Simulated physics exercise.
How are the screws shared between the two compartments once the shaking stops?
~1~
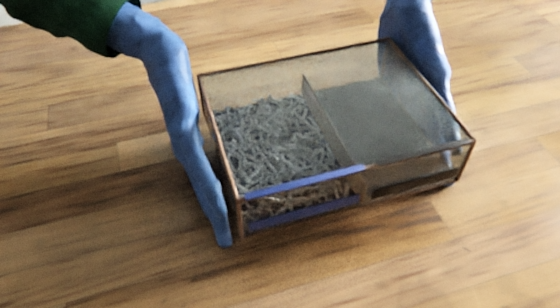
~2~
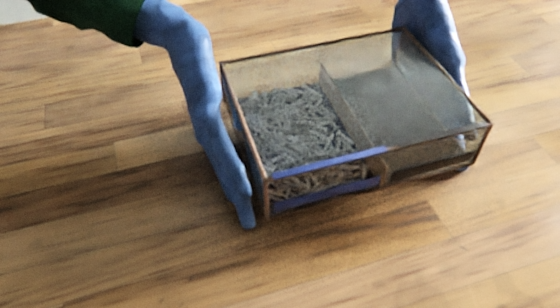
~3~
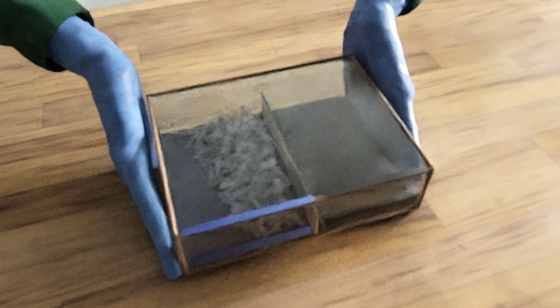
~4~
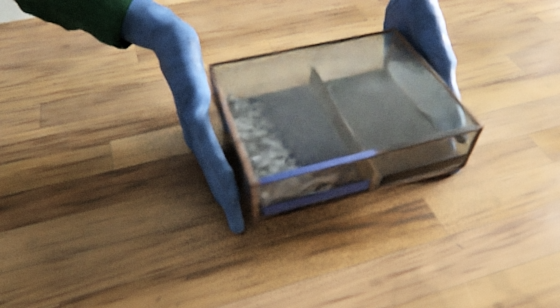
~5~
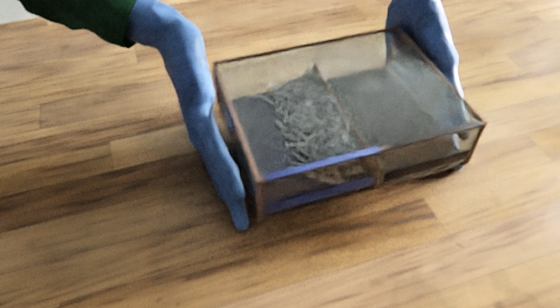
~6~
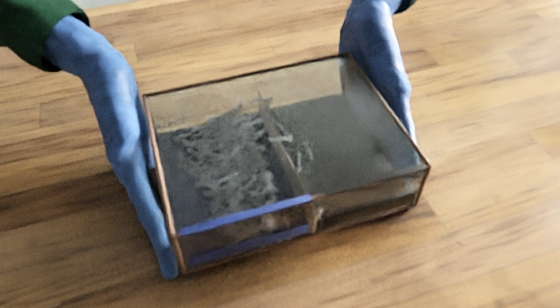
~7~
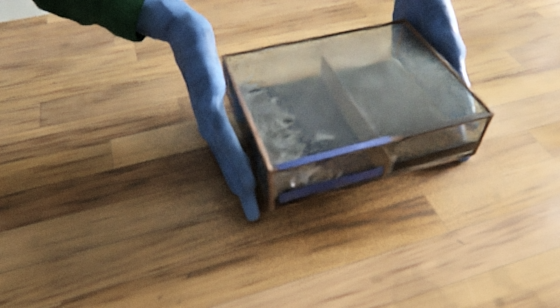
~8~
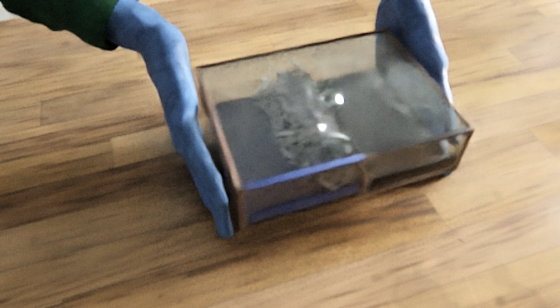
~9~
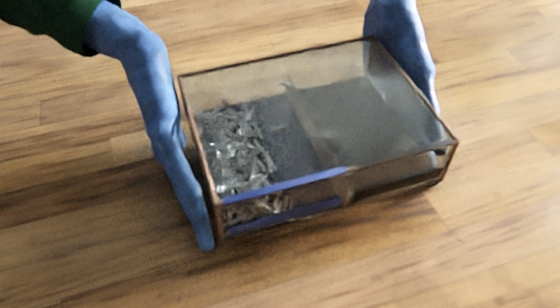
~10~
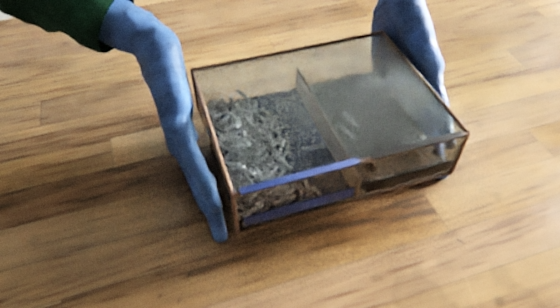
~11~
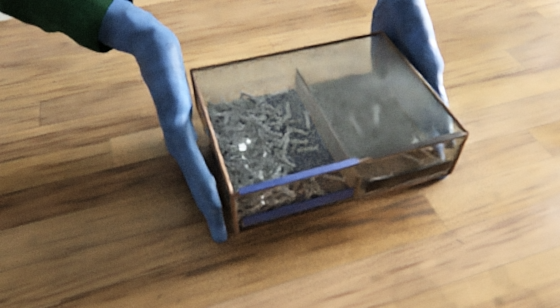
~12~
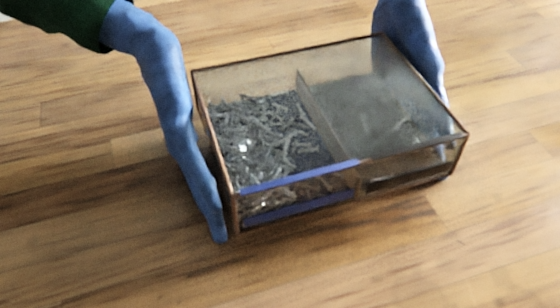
Nearly all of them lie in the left compartment, the one with the blue front edge. The right compartment ends up with only a small share.
Blue hands in green sleeves shaking a clear-lidded, divided box of screws over a wooden surface, most settling in the left compartment.
